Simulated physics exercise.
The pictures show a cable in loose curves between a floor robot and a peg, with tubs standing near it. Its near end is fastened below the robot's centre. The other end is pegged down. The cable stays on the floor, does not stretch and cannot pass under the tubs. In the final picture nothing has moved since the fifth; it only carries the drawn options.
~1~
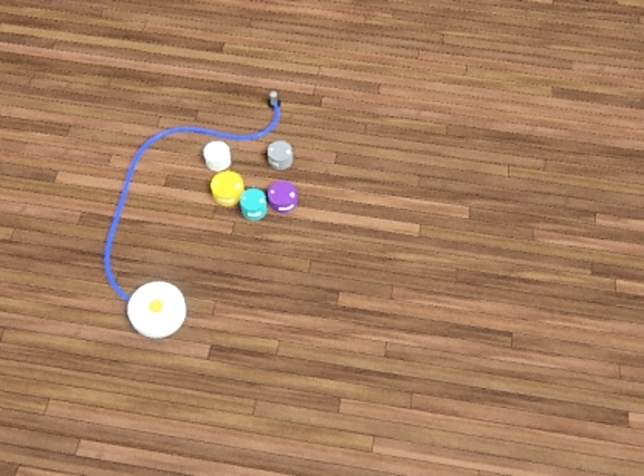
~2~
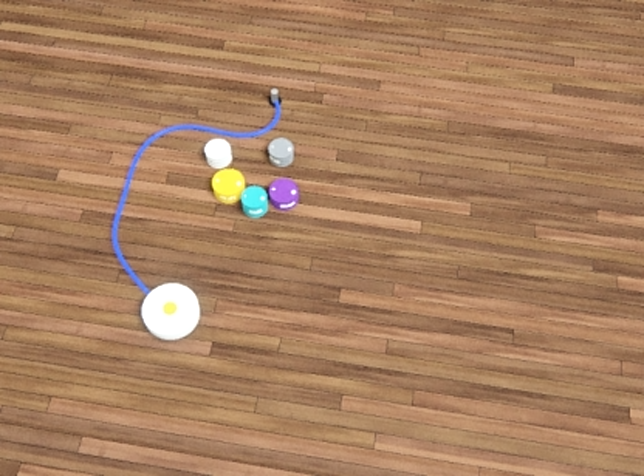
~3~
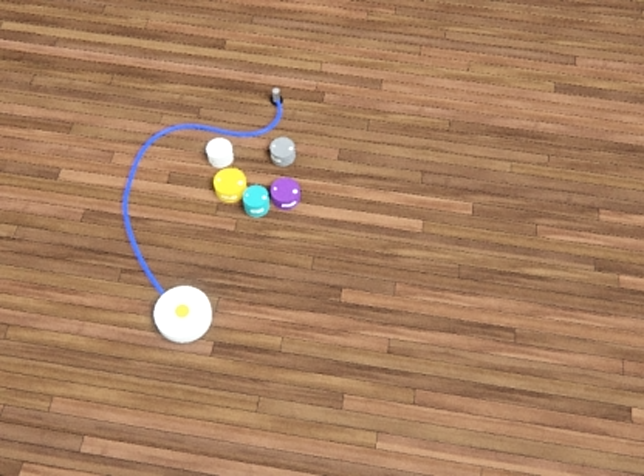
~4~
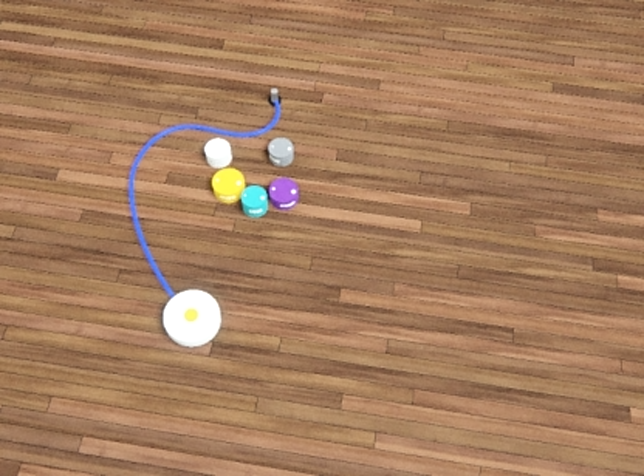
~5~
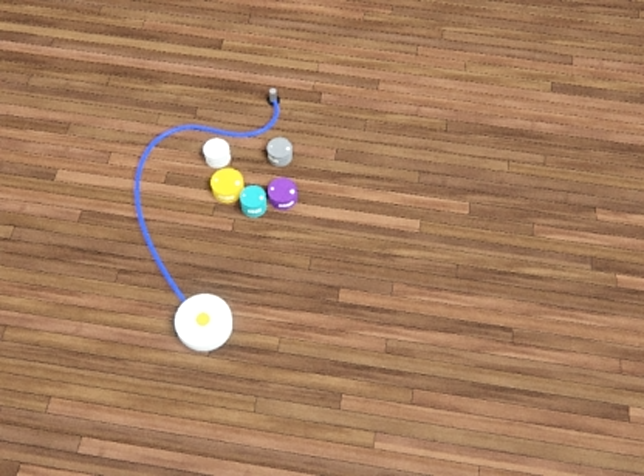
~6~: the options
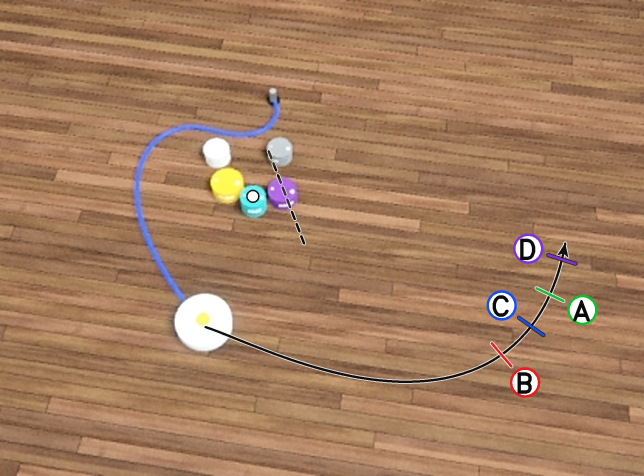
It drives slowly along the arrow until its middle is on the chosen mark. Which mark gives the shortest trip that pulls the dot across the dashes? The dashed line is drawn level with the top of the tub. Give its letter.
B.
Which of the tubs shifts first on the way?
The white tub.
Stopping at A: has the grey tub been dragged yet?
By then, yes.
On the marked copy, A at (550, 295); B at (501, 355); C at (531, 326); D at (562, 259); the dashed line at (286, 195); the route from (205, 327) via (436, 380) to (565, 244); the white dot at (253, 196).
With B. Early on, robot (307, 361); turquoise tub (253, 201).
Further on, robot (416, 378); yellow tub (239, 184); turquoise tub (254, 202); white tub (240, 160).
At the end, robot (504, 351); yellow tub (281, 179); grey tub (294, 149); purple tub (311, 183); turquoise tub (293, 199); white tub (272, 157); the dot on the turquoise tub is over the dashed line.
As for the rest, A does it too, but is farther than needed; C does it too, but is farther than needed; D does it too, but is farther than needed.
